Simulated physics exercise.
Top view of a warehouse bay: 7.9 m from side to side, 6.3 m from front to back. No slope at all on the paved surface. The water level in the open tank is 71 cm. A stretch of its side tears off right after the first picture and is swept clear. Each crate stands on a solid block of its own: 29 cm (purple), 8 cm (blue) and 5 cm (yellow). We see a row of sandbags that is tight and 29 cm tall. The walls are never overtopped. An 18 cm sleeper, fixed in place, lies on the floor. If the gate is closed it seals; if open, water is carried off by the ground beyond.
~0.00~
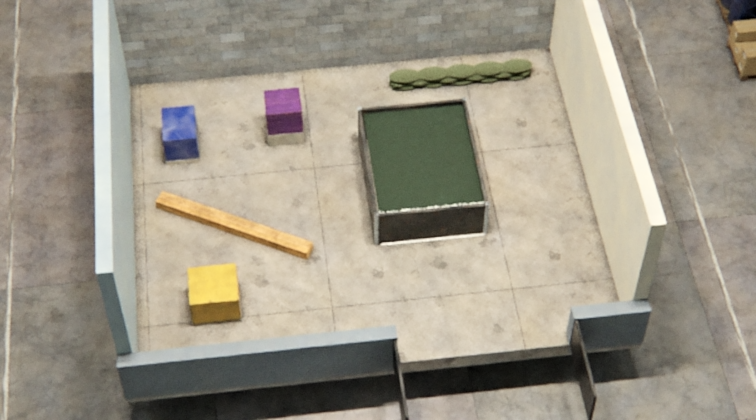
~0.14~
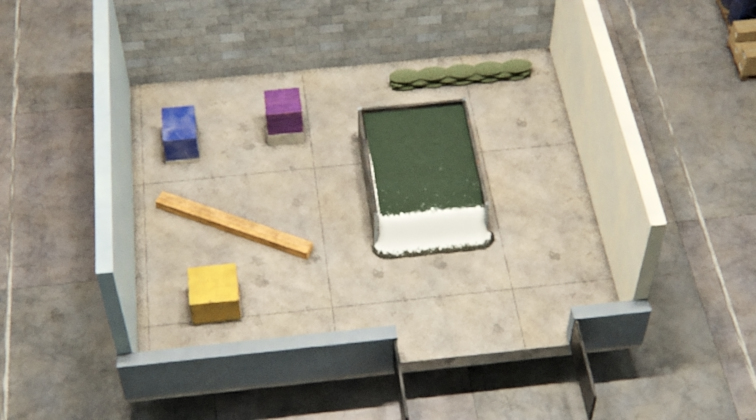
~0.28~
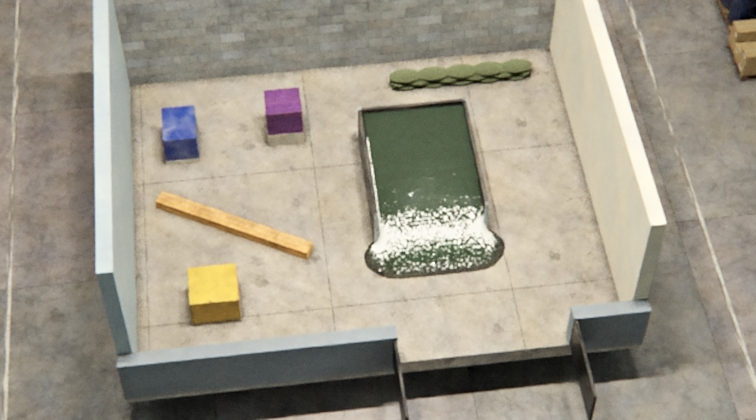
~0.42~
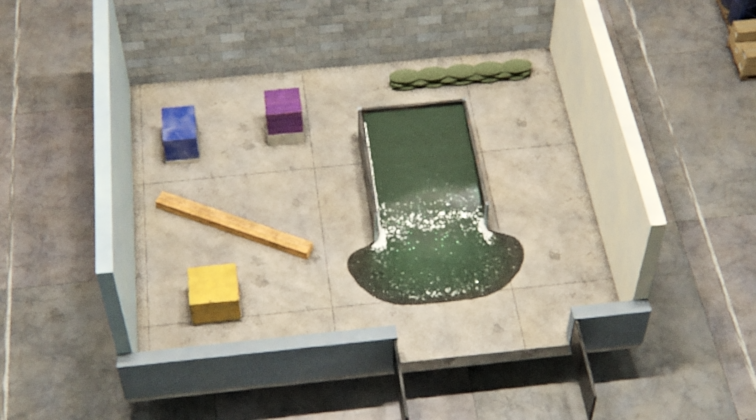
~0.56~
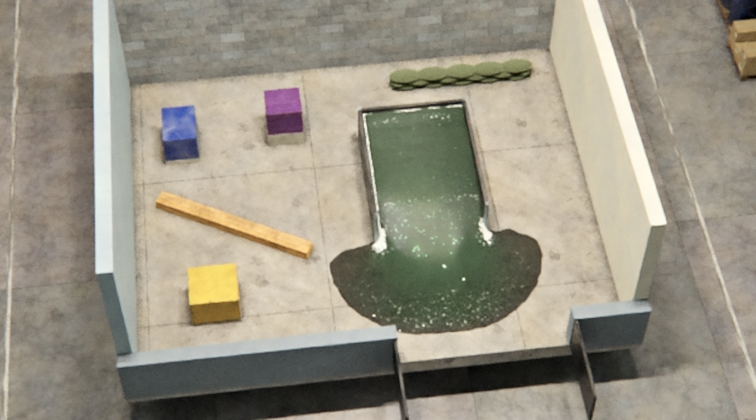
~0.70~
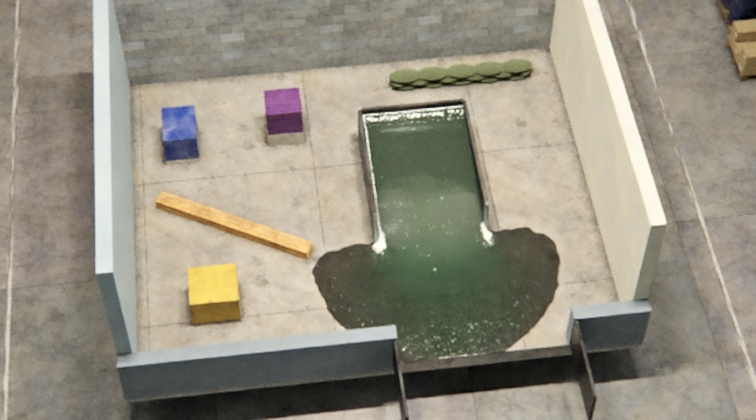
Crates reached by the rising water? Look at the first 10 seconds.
Purple crate not reached, blue crate not reached, yellow crate reached.
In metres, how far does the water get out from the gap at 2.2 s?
Roughly 5.0 m.
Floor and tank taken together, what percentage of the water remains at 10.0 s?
About 36 percent of the water remains.
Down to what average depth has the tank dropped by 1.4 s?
I'd put the mean depth near 38 centimetres.
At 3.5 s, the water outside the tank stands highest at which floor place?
Close to (140, 377).
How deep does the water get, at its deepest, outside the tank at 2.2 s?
Peak depth: Approx. 30 cm.
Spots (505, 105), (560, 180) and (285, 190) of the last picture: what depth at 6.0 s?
About 1, 2 and 0 cm respectively.
After 1.4 s water covers 20 % of the floor and is deepest (29 cm) near (376, 352); purple plinth not reached, blue plinth not reached, yellow plinth not reached.
After 2.2 s water covers 25 % of the floor and is deepest (30 cm) near (387, 351); purple plinth not reached, blue plinth not reached, yellow plinth reached.
After 3.5 s water covers 35 % of the floor and is deepest (26 cm) near (140, 377); purple plinth not reached, blue plinth not reached, yellow plinth reached.
After 6.0 s water covers 55 % of the floor and is deepest (12 cm) near (134, 209); purple plinth not reached, blue plinth reached, yellow plinth reached.
After 10.0 s water covers 60 % of the floor and is deepest (7 cm) near (167, 222); highest at the purple plinth 0 cm, highest at the blue plinth 4 cm, highest at the yellow plinth 12 cm.
